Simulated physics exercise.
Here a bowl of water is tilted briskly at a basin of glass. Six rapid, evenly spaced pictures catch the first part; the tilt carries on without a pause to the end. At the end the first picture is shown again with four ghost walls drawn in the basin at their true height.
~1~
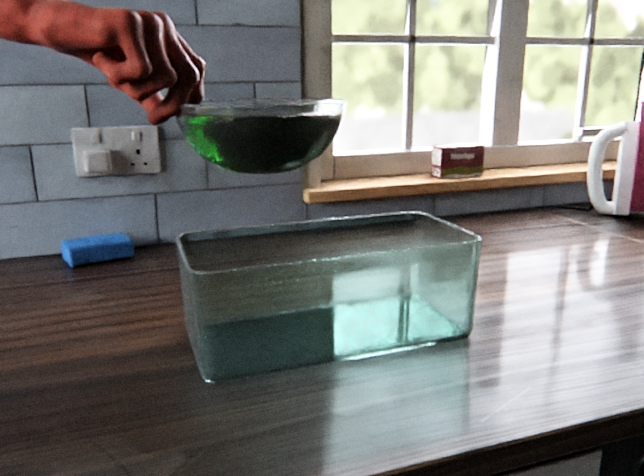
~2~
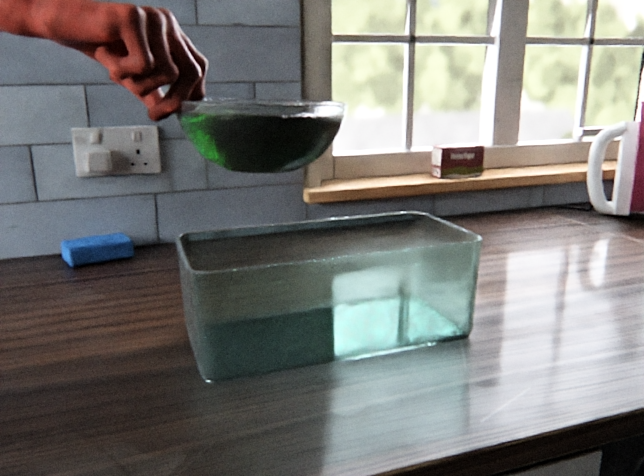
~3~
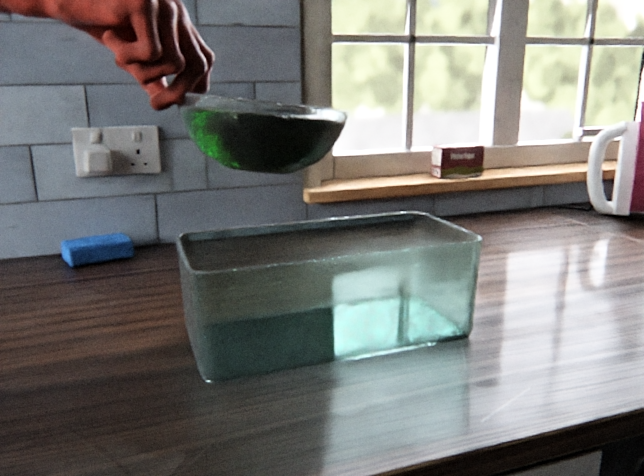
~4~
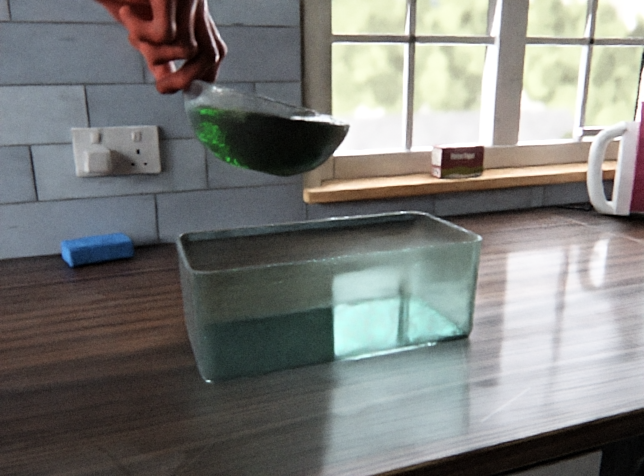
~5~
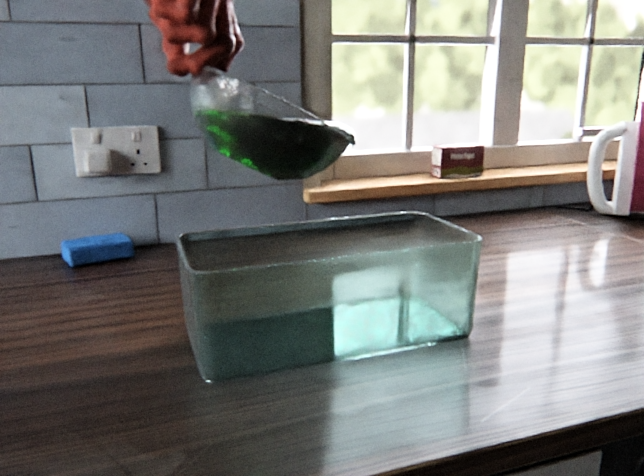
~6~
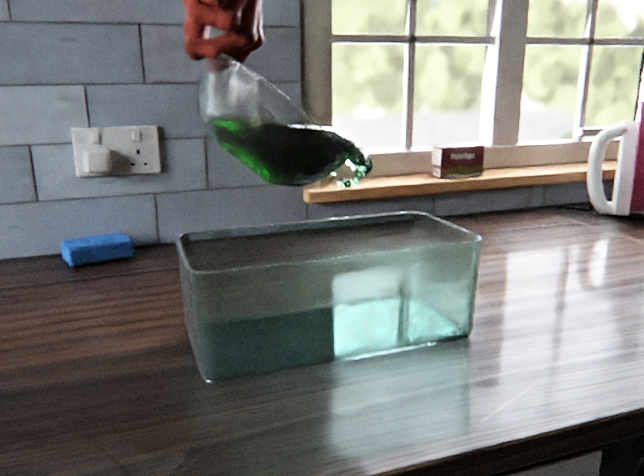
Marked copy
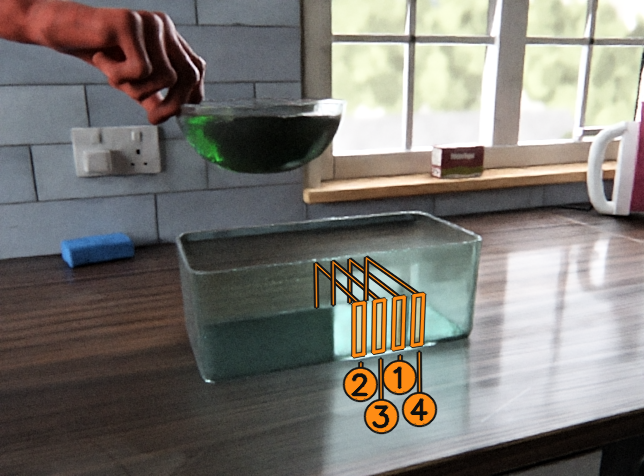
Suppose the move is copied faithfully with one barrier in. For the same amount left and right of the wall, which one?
1 is best.
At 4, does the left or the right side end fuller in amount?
More ends on the left.
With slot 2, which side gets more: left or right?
The right side.
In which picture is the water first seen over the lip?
Picture 5.
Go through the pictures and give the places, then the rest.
The first frame shows upright, lip at (338, 99); basin from (200, 381) to (469, 334); nothing has left yet.
The second frame shows upright, lip at (339, 102); nothing has left yet.
The third frame shows tipped about 7°, lip at (341, 110); nothing has left yet.
The fourth frame shows tipped about 16°, lip at (343, 123); nothing has left yet.
The fifth frame shows tipped about 28°, lip at (343, 140); water is over the lip, down to (346, 145).
The sixth frame shows tipped about 41°, lip at (339, 158); water is over the lip, down to (344, 185).
In orange, 1 at (400, 355); 2 at (360, 362); 3 at (380, 359); 4 at (419, 352).
With 1, about 49 % ends left of the wall and 46 % right of it; 5 % is lost outside.
With 2, about 15 % ends left of the wall and 79 % right of it; 5 % is lost outside.
With 3, about 34 % ends left of the wall and 61 % right of it; 5 % is lost outside.
With 4, about 68 % ends left of the wall and 23 % right of it; 9 % is lost outside.
